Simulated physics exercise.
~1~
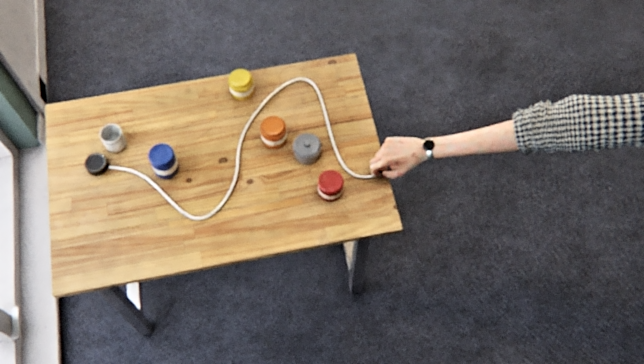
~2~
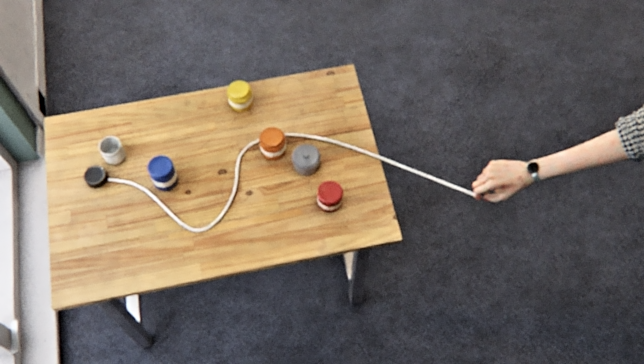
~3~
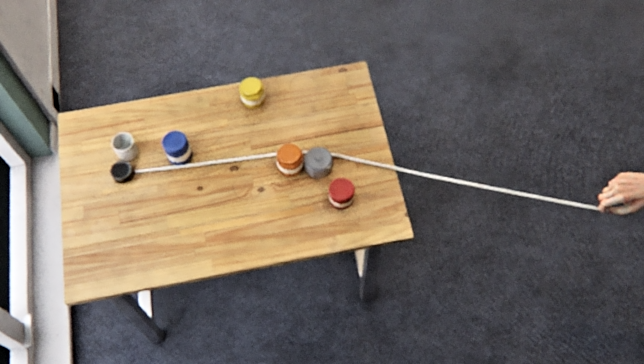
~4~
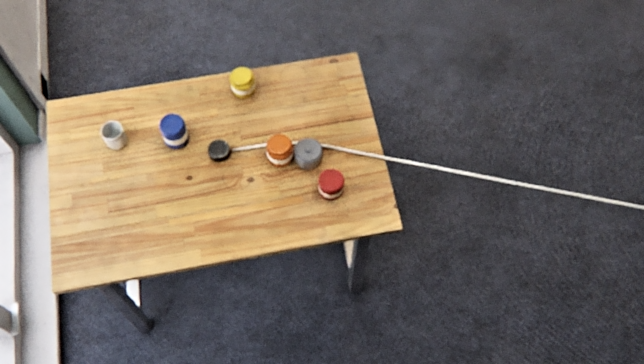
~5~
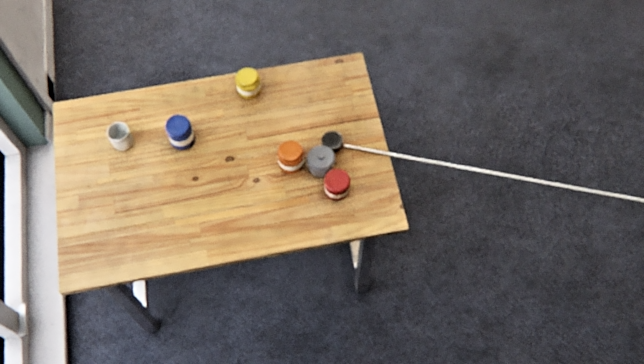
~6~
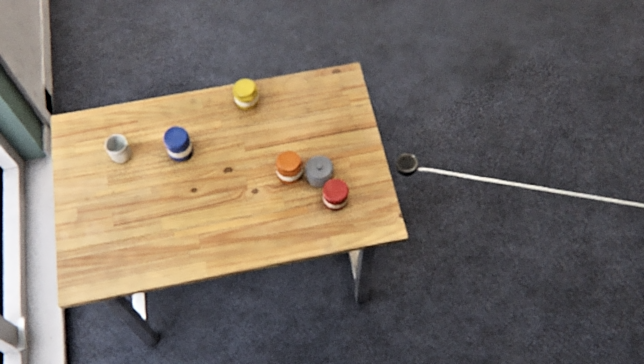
On a wooden table above dark carpet, a white cord winds from a black disc at the left among several colourful jars and a pale mug, and a hand grips its far end at the right edge. The hand pulls the cord away to the right, drawing out its curves and nudging the blue tin upward. Once the cord is nearly straight, the black disc slides across the tabletop, passing the orange jar and grey pot, which sit close together. It leaves the right edge, still attached to the cord, while the jars and mug remain on the table.
